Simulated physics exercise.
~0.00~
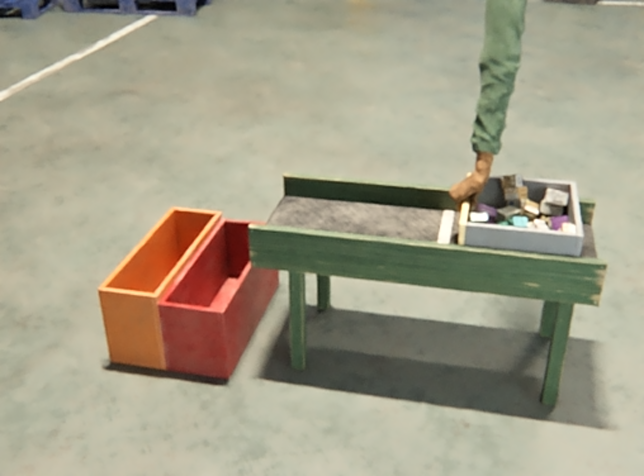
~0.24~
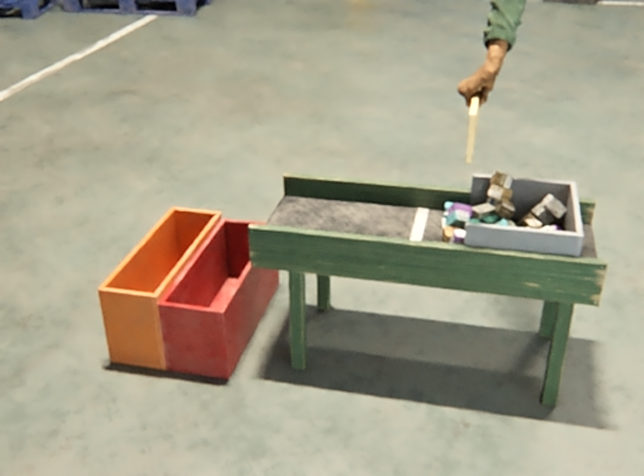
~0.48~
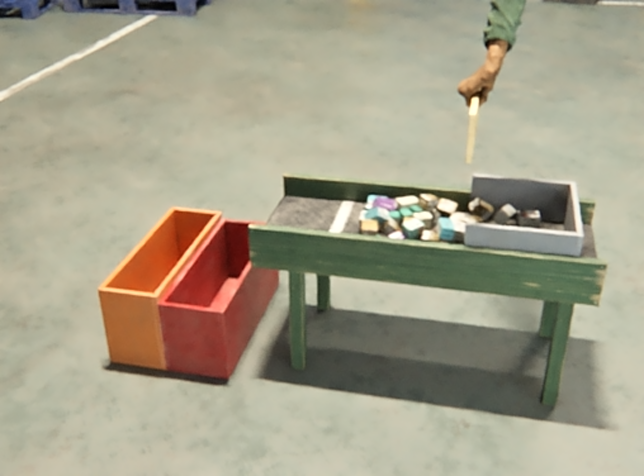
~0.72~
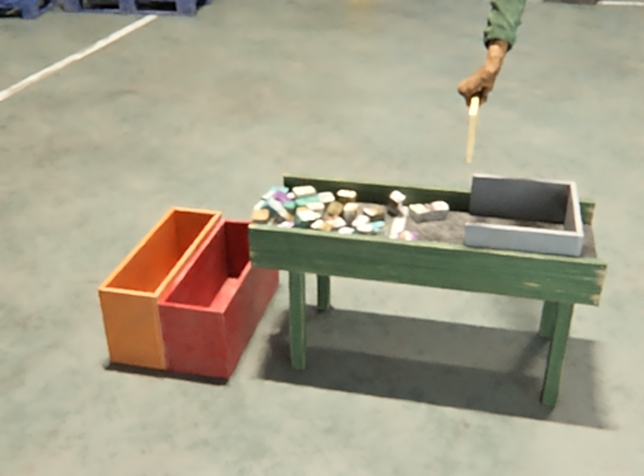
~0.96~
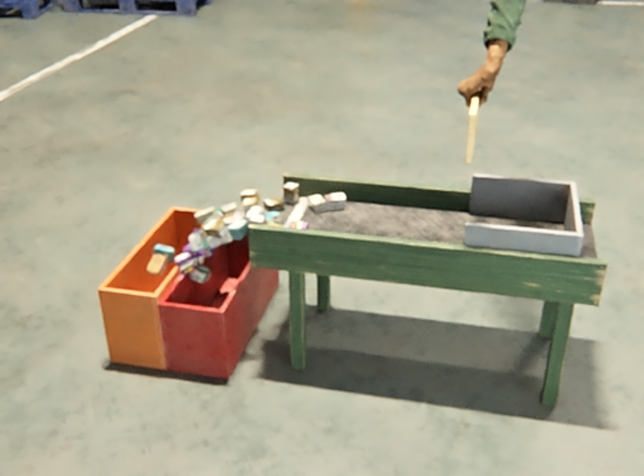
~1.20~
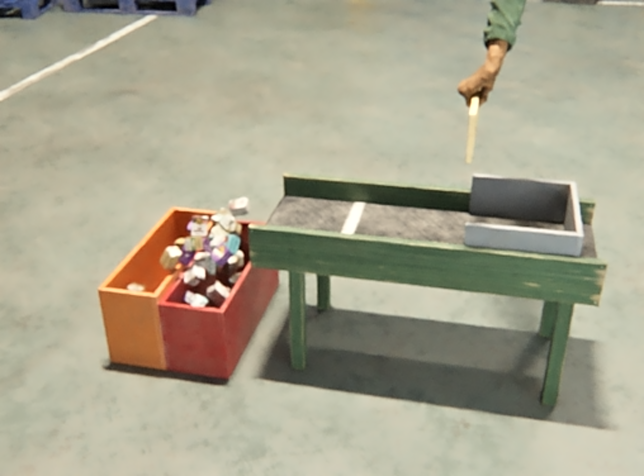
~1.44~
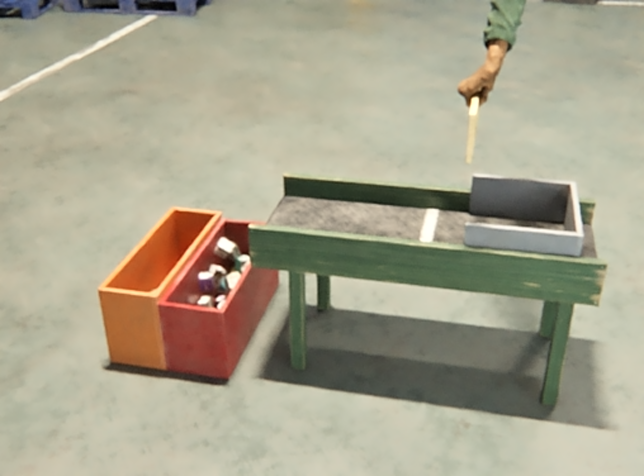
Small cartons riding a belt leftward from a grey pen after a hand lifts the gate, then tumbling mostly into a red tub.
